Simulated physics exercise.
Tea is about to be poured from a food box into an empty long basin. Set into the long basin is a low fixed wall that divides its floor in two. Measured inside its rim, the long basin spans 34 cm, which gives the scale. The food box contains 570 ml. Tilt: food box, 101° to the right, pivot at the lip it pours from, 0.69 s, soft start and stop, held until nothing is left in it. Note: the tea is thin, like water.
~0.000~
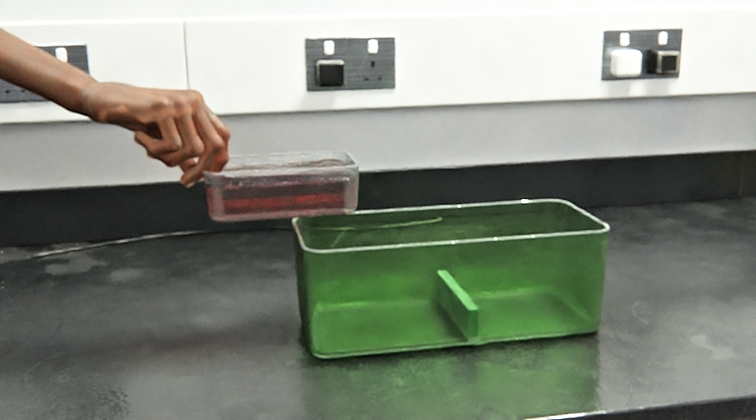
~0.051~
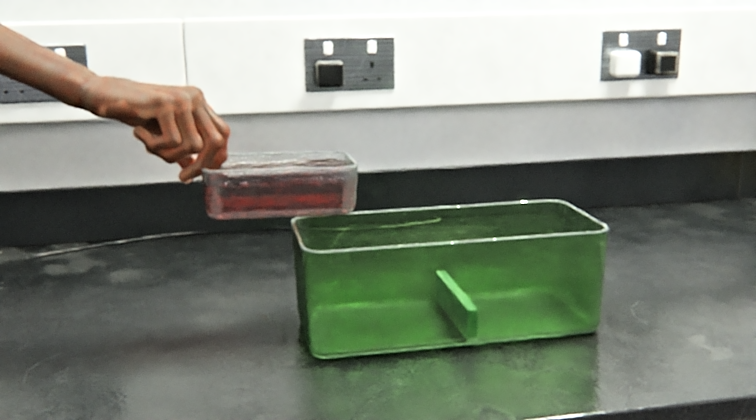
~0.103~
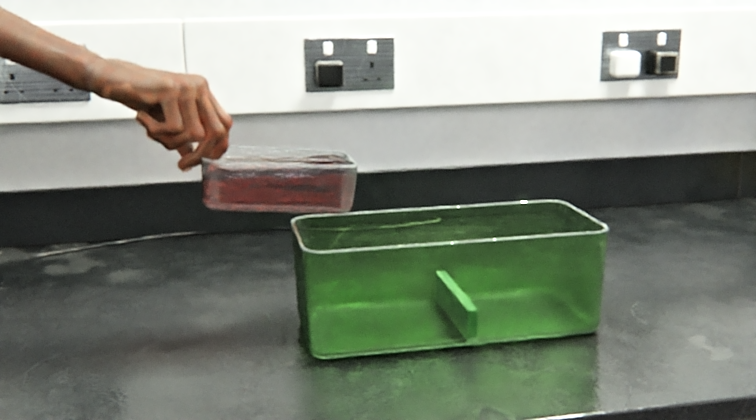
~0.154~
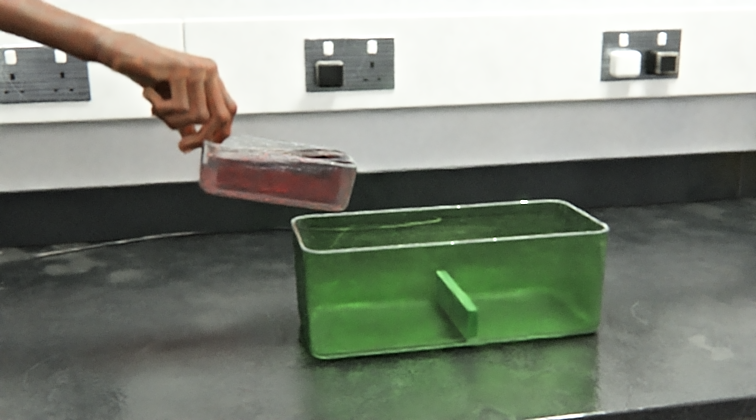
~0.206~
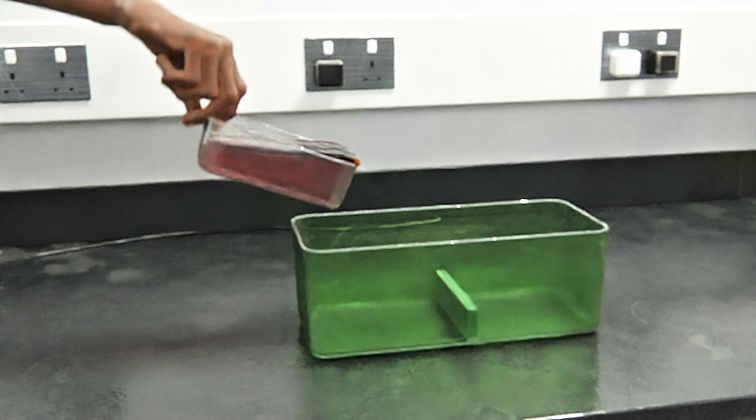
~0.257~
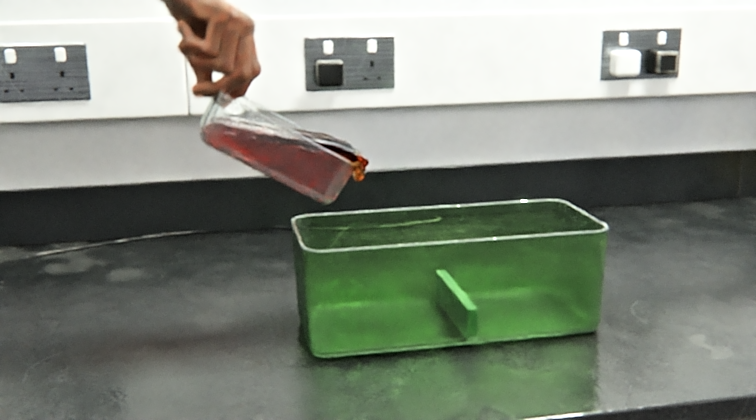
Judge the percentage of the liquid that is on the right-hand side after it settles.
My estimate is 59 %.
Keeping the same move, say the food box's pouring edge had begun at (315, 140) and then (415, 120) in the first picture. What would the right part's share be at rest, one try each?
20 then 80 %.
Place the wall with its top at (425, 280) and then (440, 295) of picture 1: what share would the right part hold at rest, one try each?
Some 75 in a hundred, then some 70 in a hundred.
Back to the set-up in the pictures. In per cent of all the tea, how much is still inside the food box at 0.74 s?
Close to 0 in a hundred.
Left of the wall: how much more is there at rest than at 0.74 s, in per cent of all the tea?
About 6 percent.
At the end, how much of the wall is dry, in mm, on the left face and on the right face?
I'd say some 30 mm on the left and some 22 mm on the right.
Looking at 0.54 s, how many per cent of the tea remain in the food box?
12 %.
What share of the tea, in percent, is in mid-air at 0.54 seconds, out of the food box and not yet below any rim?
Some 54 per cent.
Then, 0.54 s in, the tilt is 89° and 11 per cent is still to pour, 34 is left of the wall and 1 right of it.
Then, 0.74 s in, the tilt is 101° and 0 per cent is still to pour, 32 is left of the wall and 62 right of it.
Then, 0.96 s in, the tilt is 101° and 0 per cent is still to pour, 38 is left of the wall and 59 right of it.
Then, 1.19 s in, the tilt is 101° and 0 per cent is still to pour, 39 is left of the wall and 59 right of it.
Finally, 39 per cent lies left of the wall, 59 right of it and 3 outside.
